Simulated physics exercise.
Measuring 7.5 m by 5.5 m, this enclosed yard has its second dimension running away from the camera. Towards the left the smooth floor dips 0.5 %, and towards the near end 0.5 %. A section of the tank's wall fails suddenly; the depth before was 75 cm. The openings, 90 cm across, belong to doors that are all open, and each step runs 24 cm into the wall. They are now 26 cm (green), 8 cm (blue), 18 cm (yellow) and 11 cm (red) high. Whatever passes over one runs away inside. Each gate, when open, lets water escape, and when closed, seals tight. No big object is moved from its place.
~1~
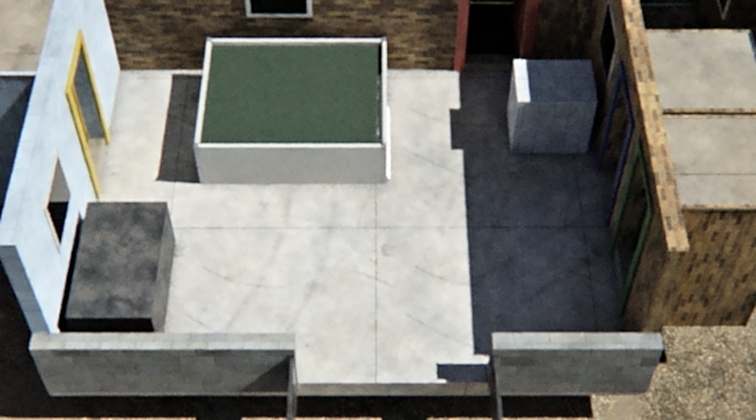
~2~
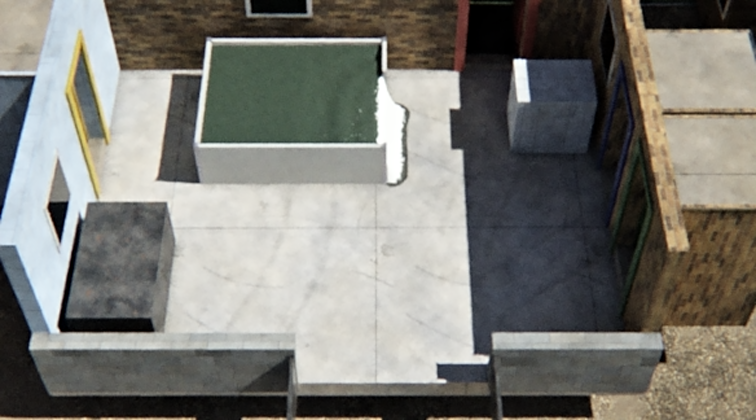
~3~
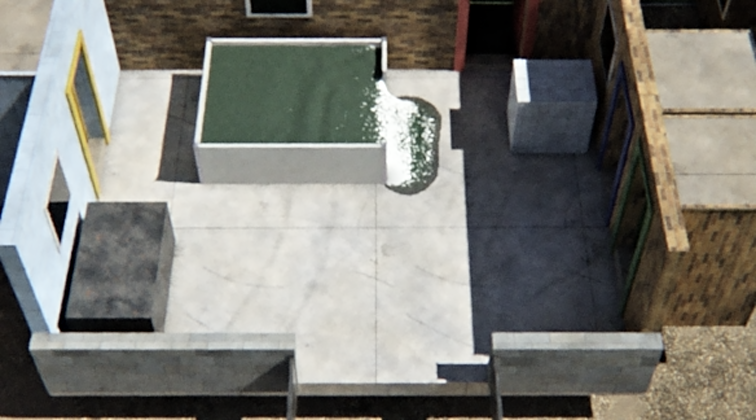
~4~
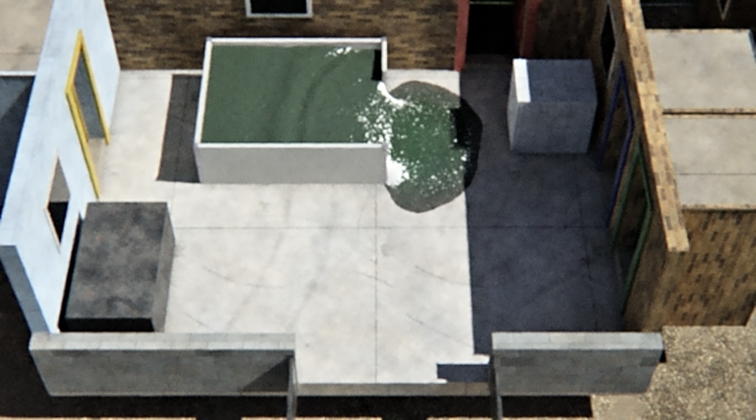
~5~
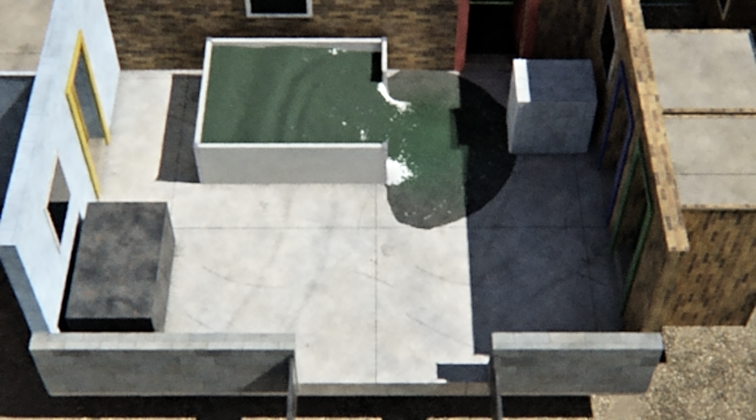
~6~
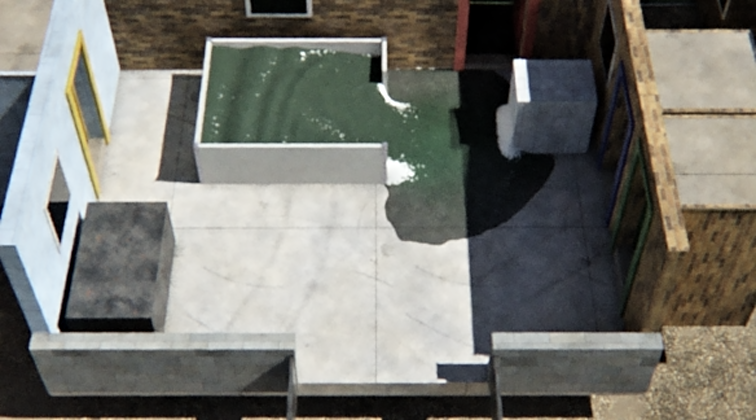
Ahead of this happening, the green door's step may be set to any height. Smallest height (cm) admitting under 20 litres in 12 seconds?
Roughly 22 cm.
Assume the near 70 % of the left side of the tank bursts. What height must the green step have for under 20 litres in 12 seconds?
Estimate: Near 11.5 cm.
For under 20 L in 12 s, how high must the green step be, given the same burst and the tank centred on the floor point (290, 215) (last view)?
Then roughly 32 cm.
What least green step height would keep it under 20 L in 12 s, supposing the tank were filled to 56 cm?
The step would need to be some 16 cm high.
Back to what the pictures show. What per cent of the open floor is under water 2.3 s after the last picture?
About 45 per cent.
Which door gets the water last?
Answer: Yellow.
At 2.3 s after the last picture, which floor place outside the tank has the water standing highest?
Around (622, 366).
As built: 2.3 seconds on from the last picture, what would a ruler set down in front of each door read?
Door by door, in centimetres - green 25, blue 21, yellow 0, red 29.
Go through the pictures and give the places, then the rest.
In the first picture, the tank at (294, 95) is whole and still, 75 cm deep; the green door at (629, 238) is dry.
In the second picture, water pours out at (383, 130) and has run 0.4 m, to (405, 118); about 9 cm deep outside, 75 cm at the back.
In the third picture, the front is at (436, 126), 0.8 m from the gap at (383, 133); 1.2 m2 of floor is wet, 75 cm left at the back.
In the fourth picture, water pours out at (383, 134) and has run 1.4 m, to (476, 138); about 10 cm deep outside, 75 cm at the back.
In the fifth picture, the front is at (509, 162), 1.9 m from the gap at (383, 135); 4.5 m2 of floor is wet, 75 cm left at the back.
In the sixth picture, the front is at (549, 165), 2.5 m from the gap at (383, 134); 6.0 m2 of floor is wet, 74 cm left at the back; the green door at (629, 238), 4.2 m from the gap, is still 1.9 m from the nearest water.
Then, 0.7 s after the last picture water covers 30 % of the floor, deepest (46 cm) near (495, 141); it has not reached the green door.
Then, 2.3 s after the last picture water covers 45 % of the floor, deepest (46 cm) near (622, 366); 25 cm at the green door, 2 litres in over its 26 cm step.
Then, 11.3 s after the last picture water covers 100 % of the floor, deepest (14 cm) near (165, 344); 8 cm at the green door, 4 litres in over its 26 cm step.
At the green door as built, the water peaked near 28 cm, 1.7 s after the last picture.
With a step of 18.5 cm, 52 litres would have come in within the 12 s; with 24.5 cm, 8 litres. So under 20 litres takes about 22 cm.
